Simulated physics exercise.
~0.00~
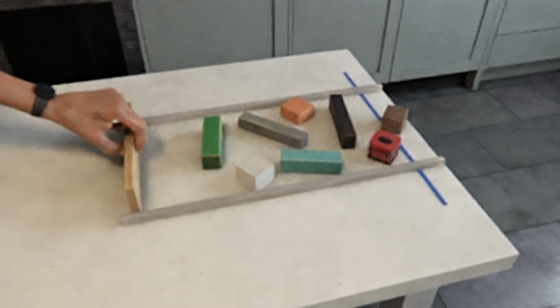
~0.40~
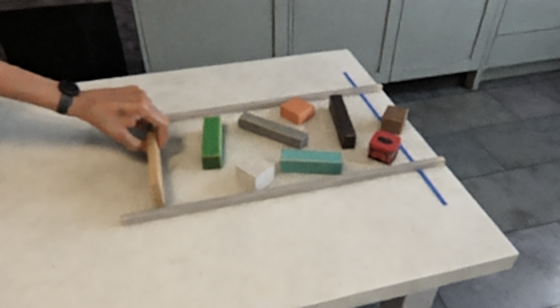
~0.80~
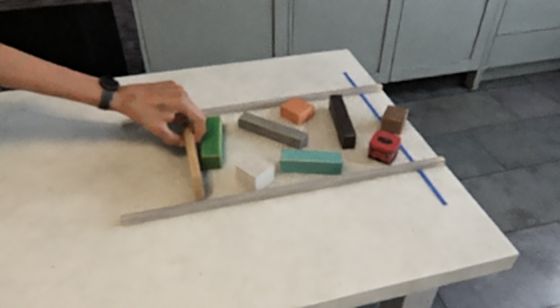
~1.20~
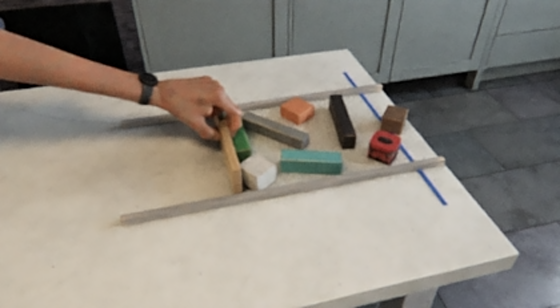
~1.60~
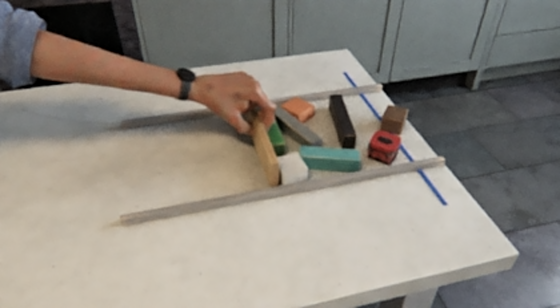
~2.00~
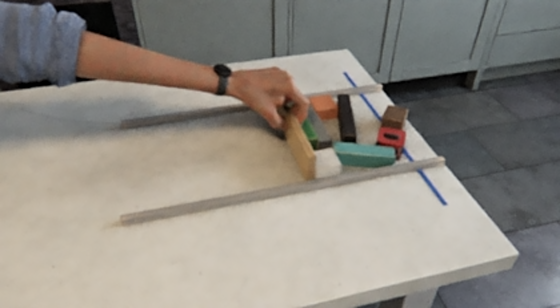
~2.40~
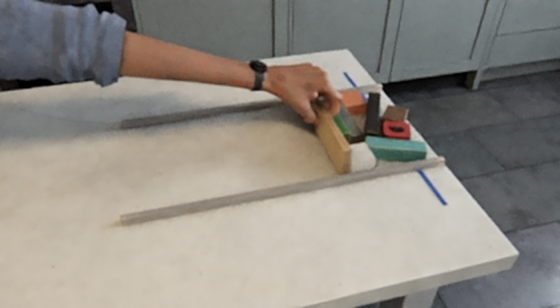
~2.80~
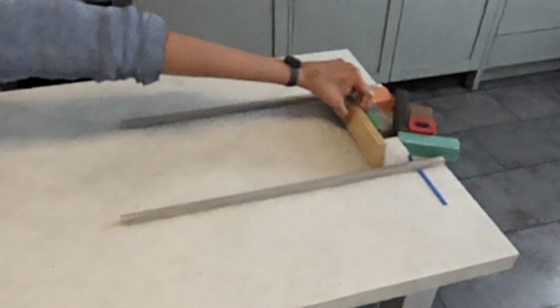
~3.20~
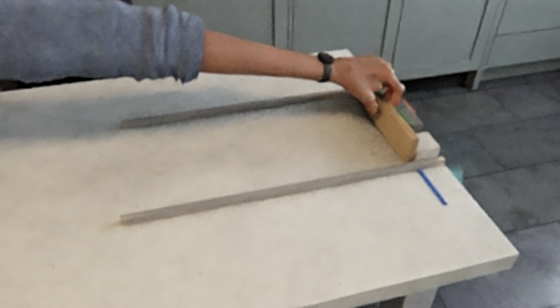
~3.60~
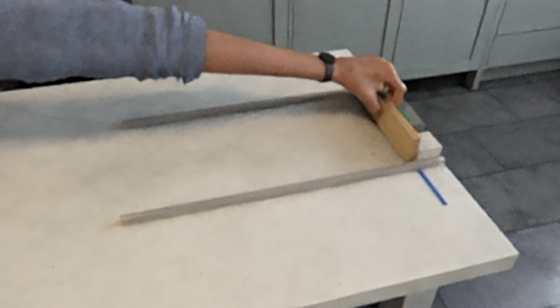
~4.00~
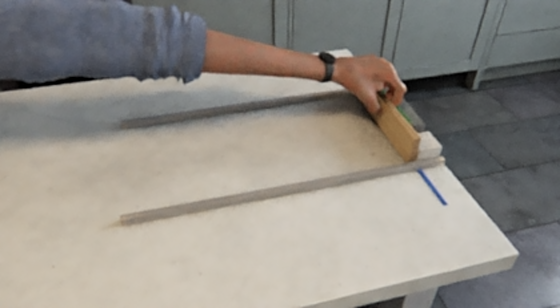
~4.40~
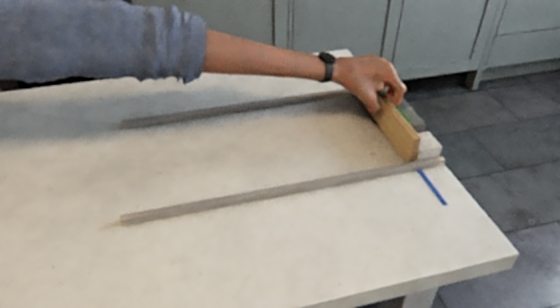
In the video, a hand slides an upright wooden board rightward between two rails on a pale table, gathering colored blocks and sticks and pushing most over the far edge, then holds the board still with a green stick and white block remaining beside it.
